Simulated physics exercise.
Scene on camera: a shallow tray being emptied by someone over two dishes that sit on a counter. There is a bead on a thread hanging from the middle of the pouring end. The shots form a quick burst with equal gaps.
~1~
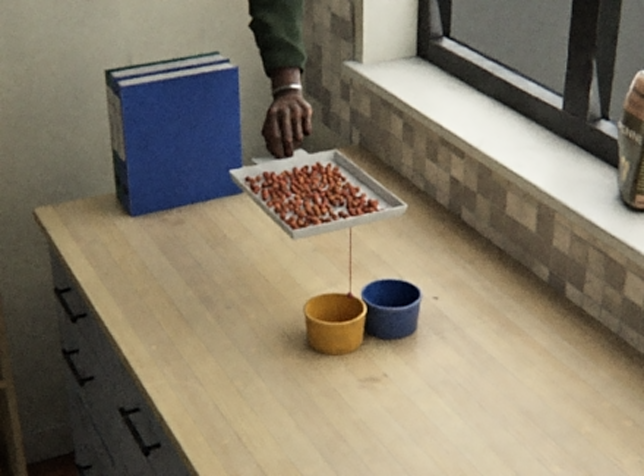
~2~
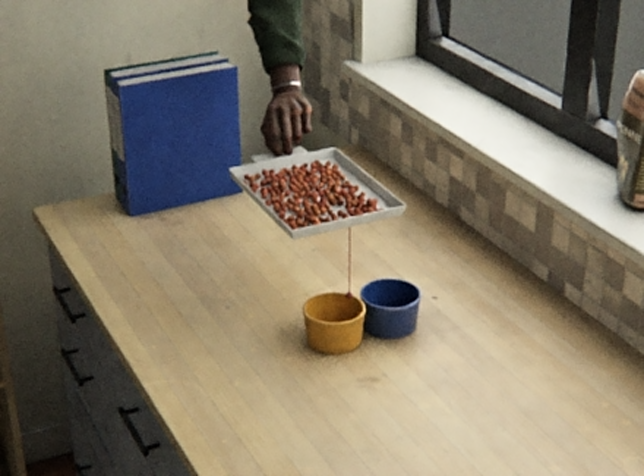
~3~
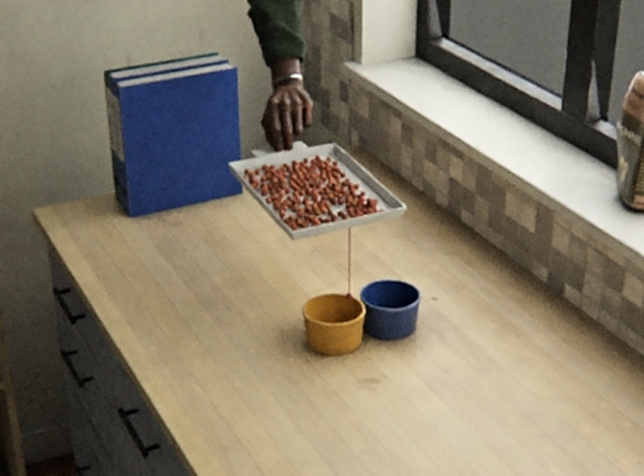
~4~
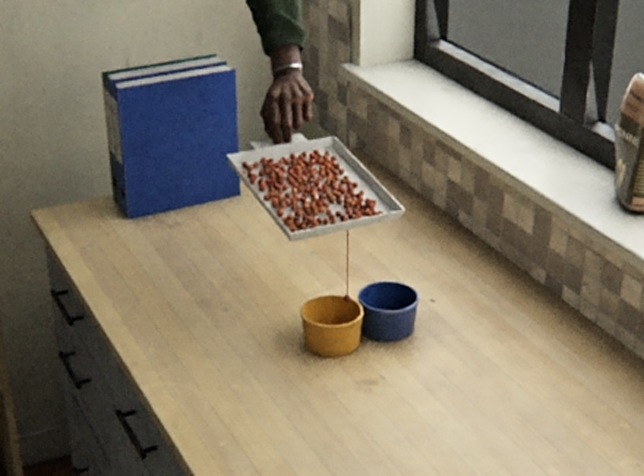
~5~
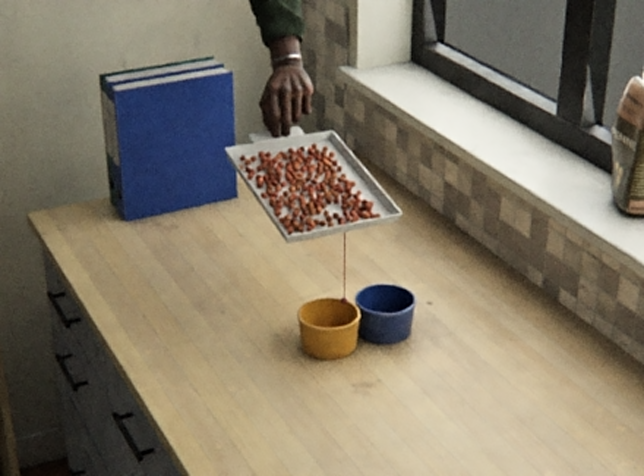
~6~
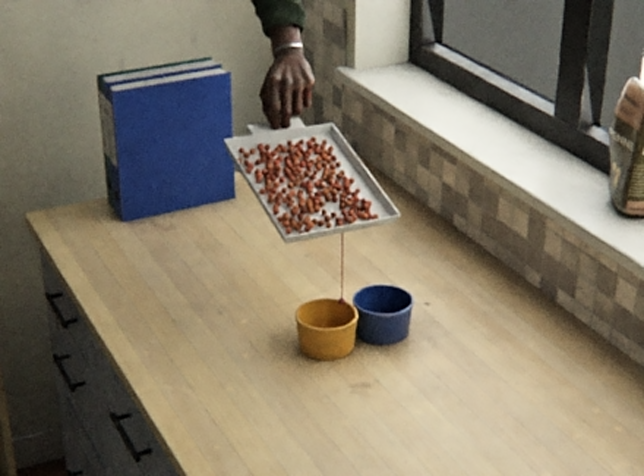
On a wooden counter by a window, a hand gradually tilting a shallow tray of reddish pellets above orange and blue dishes.
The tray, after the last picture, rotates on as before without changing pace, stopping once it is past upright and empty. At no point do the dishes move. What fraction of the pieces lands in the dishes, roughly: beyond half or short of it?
Short of half.
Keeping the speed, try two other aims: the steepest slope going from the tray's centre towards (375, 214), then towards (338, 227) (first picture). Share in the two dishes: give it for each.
The first try gives close to 70 per cent, the second close to 0 per cent.
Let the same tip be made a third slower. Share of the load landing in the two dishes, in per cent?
Roughly 10 percent, give or take.
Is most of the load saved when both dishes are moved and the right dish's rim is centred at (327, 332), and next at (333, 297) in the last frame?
Result - try one, below the halfway mark; try two, below the halfway mark.
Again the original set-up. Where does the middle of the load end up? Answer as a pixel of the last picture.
(378, 365).
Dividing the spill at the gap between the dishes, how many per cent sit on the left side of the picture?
That would be roughly 30 per cent.
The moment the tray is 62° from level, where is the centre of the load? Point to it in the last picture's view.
The centre of the load shows up near (340, 197) in the last view.
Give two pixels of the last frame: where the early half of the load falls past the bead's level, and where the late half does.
First close to (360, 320), next close to (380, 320).
Soon, tray tipped steeply; nearly all on the tray; a stray few in the air.
A while on, tray tipped past a quarter turn; nearly all on the tray; a stray few in the right dish; a stray few outside both.
Towards the end, tray tipped past a quarter turn; a small part in the right dish; nearly all outside both.
Finally, tray tipped past a quarter turn; none in the left dish; a small part in the right dish; nearly all outside both.
